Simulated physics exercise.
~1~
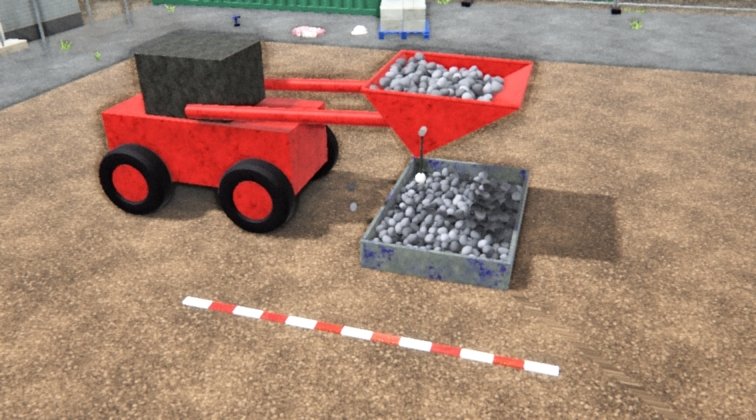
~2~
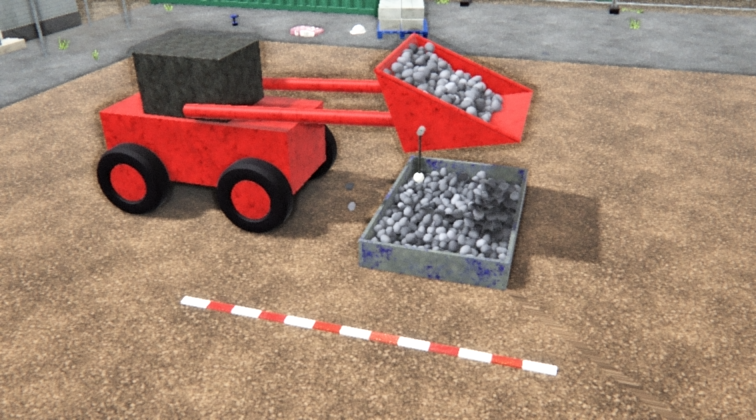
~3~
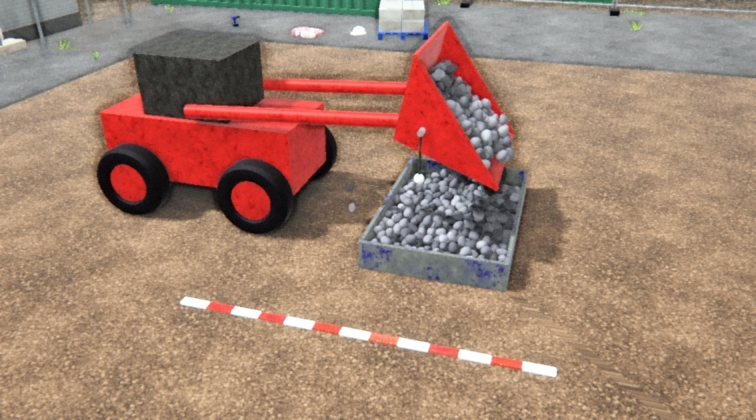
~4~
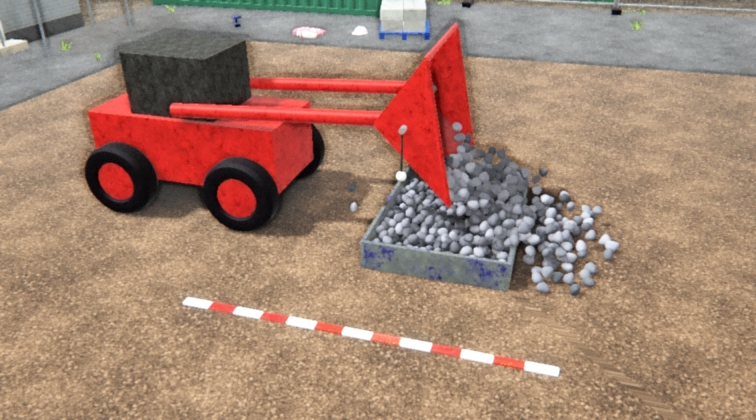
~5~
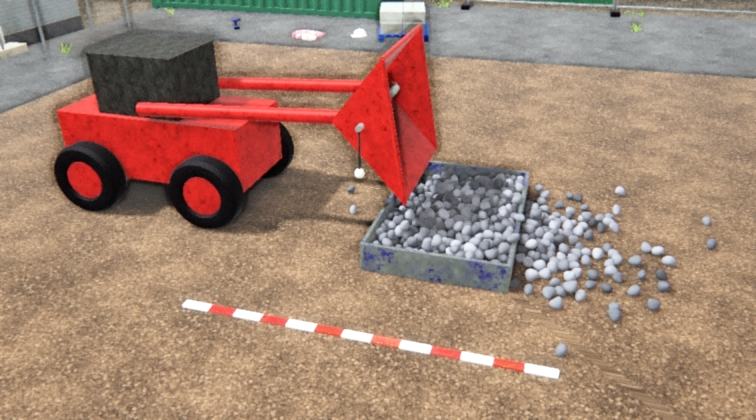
On a patch of brown, gritty ground, a red loader with black wheels holds a bucket of grey stones above a low metal bin that already contains a layer of them. A red and white striped bar lies in front. The bucket tips forward to the right, slowly at first, then steeply, and its stones slide towards the lip. They pour out over the bin as the loader begins backing to the left, many tumbling past the right side. Finally the bucket hangs empty and steeply tilted, the bin is heaped fuller, and stray stones lie scattered on the ground to its right.
